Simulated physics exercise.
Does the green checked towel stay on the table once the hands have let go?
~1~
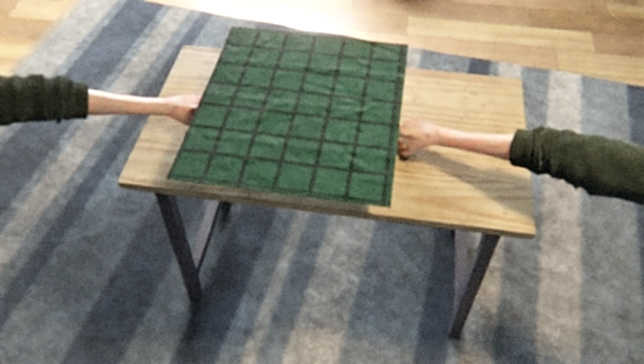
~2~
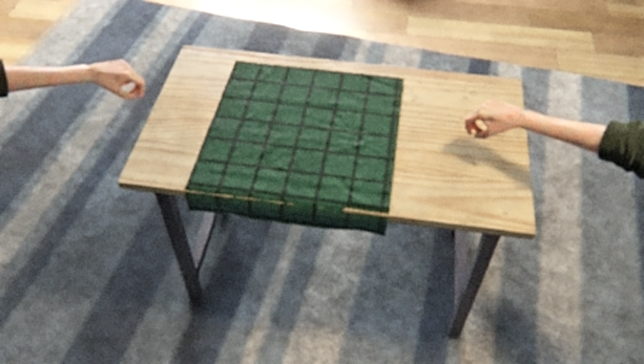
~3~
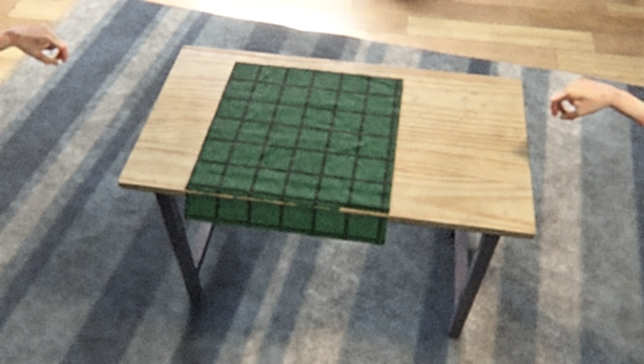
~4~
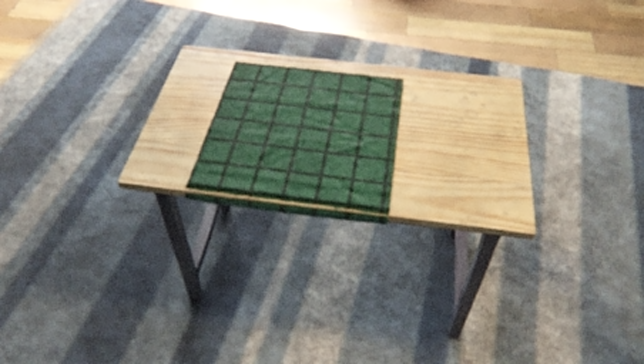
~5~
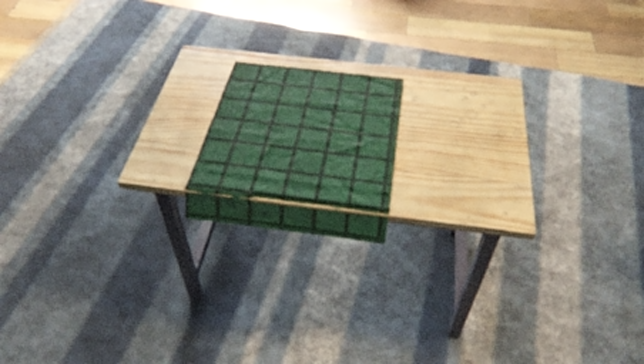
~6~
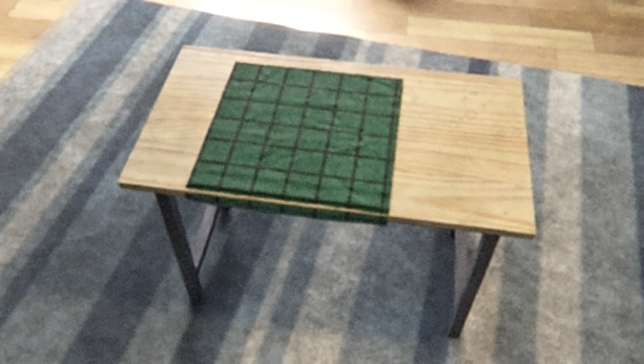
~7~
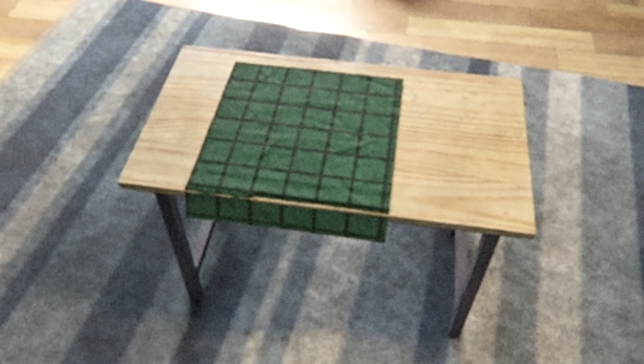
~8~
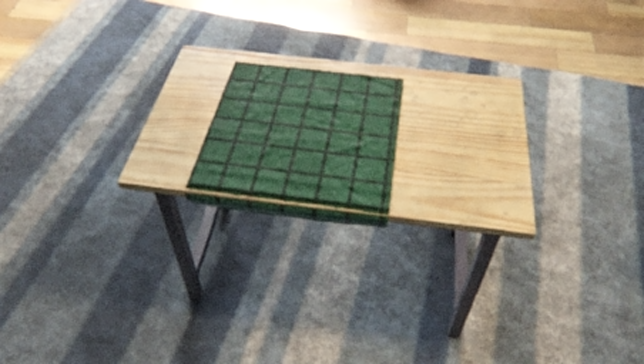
Yes, it stays on the table, with most of it lying across the top and a short strip hanging over the near edge.
